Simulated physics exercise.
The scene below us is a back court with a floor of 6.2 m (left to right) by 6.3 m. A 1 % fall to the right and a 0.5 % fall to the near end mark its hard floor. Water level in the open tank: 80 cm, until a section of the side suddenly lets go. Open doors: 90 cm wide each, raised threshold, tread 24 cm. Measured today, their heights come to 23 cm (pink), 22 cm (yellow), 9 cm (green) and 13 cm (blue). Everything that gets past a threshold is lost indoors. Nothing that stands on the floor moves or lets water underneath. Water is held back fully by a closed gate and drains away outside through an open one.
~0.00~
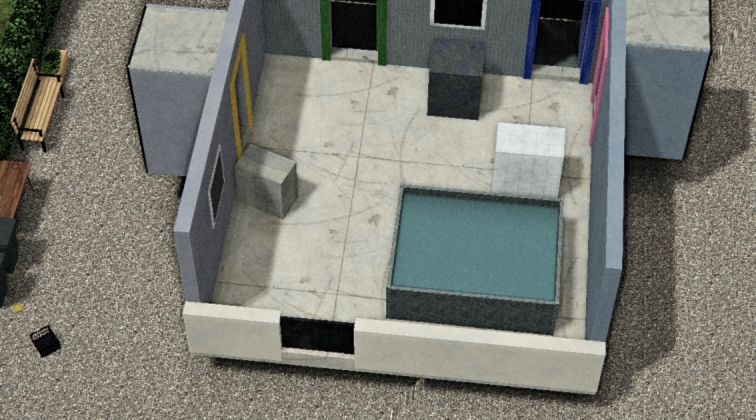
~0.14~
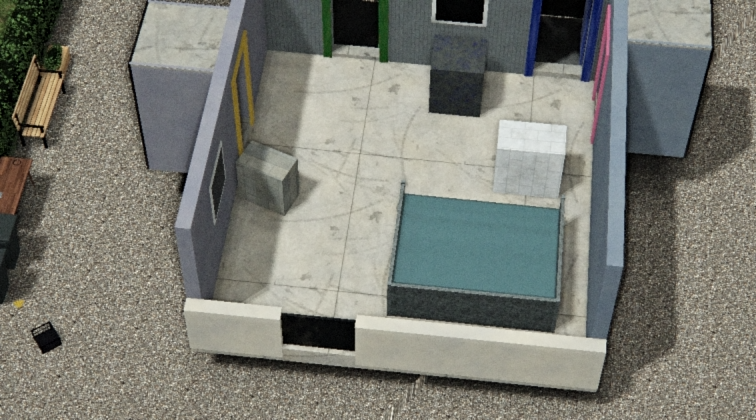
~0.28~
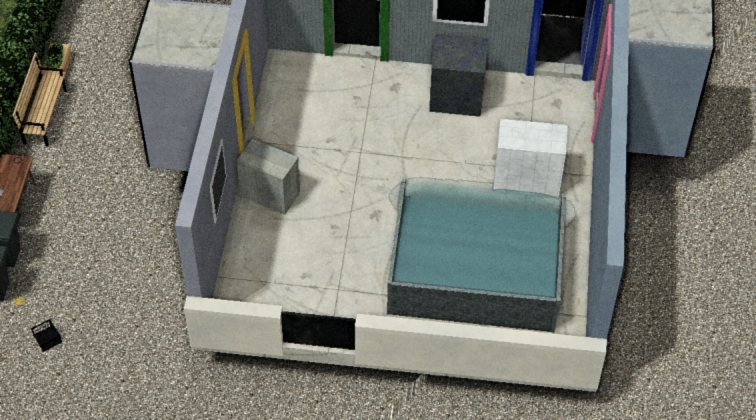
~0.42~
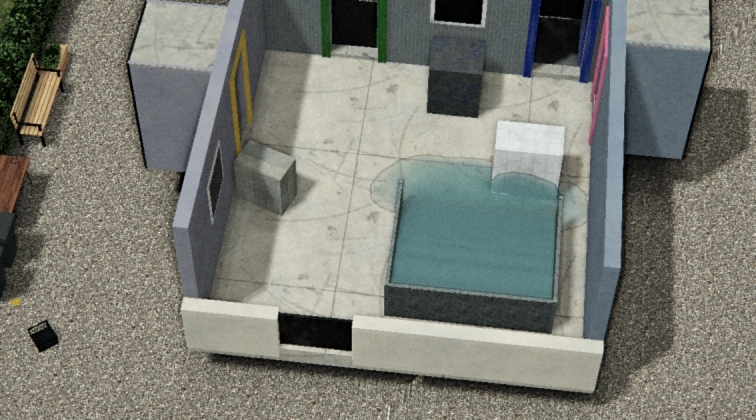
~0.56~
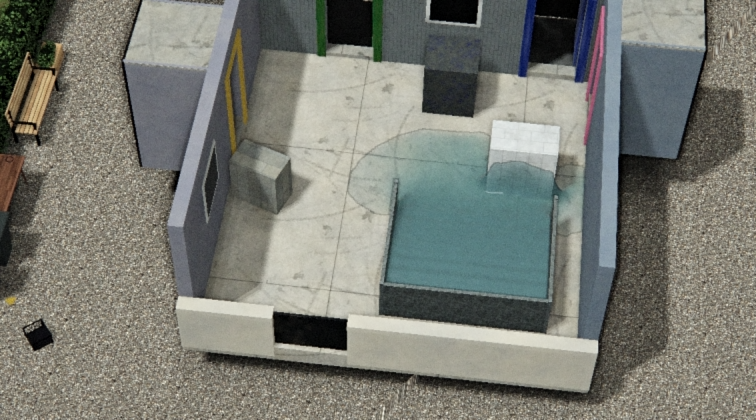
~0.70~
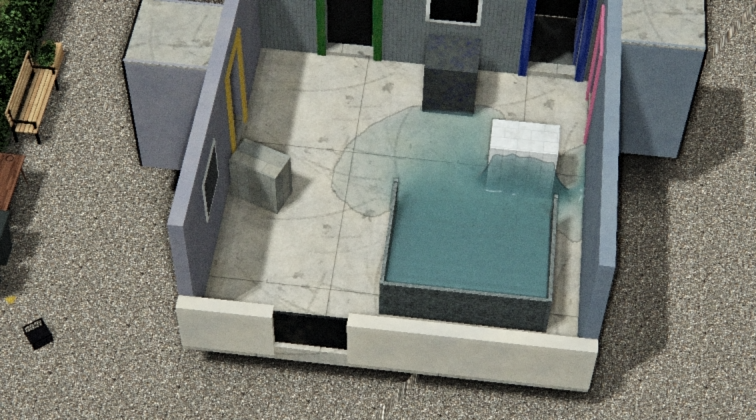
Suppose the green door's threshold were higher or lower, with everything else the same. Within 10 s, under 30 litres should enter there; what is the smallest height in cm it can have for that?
Around 21 cm.
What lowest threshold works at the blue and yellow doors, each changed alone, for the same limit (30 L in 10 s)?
You'd want some 30 cm at blue and some 12.0 cm at yellow.
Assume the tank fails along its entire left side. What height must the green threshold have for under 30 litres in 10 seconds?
Some 14.0 cm.
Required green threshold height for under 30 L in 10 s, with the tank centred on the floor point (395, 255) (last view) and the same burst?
Roughly 32 cm is needed.
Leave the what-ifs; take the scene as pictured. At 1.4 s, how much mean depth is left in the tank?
Around 40 centimetres.
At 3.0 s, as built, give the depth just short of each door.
Centimetres: Pink = 21, yellow = 11, green = 21, blue = 30.
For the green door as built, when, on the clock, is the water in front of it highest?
Near 1.8 seconds.
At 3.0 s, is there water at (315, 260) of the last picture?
At that moment it's not yet touched.
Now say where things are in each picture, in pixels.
The first frame shows still water, 80 cm deep, in the open tank at (477, 245); the green door at (354, 24) is dry.
In the second frame, the gap is on the far side, the front 0.4 m out at a hidden place; the back of the open tank holds 80 cm.
In the third frame, water pours out on the far side and has run 0.8 m, to (425, 181); about 15 cm deep outside, 80 cm at the back.
In the fourth frame, the front is at (462, 160), 1.4 m from the gap on the far side; 3.4 m2 of floor is wet, 78 cm left at the back.
In the fifth frame, the gap is on the far side, the front 2.0 m out at (463, 135); the back of the open tank holds 69 cm.
In the sixth frame, the gap is on the far side, the front 2.6 m out at (483, 108); the back of the open tank holds 69 cm; the green door at (350, 19), 4.4 m from the gap, is still 1.7 m from the nearest water.
After 1.4 s water covers 45 % of the floor, deepest (55 cm) near (580, 209); it has not reached the green door.
After 3.0 s water covers 70 % of the floor, deepest (42 cm) near (289, 57); 21 cm at the green door, 106 litres in over its 9 cm threshold.
After 10.0 s water covers 95 % of the floor, deepest (19 cm) near (517, 361); 11 cm at the green door, 243 litres in over its 9 cm threshold.
At the green door as built, the water arrived by 1.5 s and peaked near 26 cm at 1.8 s.
Run again over the same 10 s with other heights there, 63 litres in over 17.5 cm, 14 litres over 23.5 cm. The limit of 30 litres is kept from about 21 cm up.
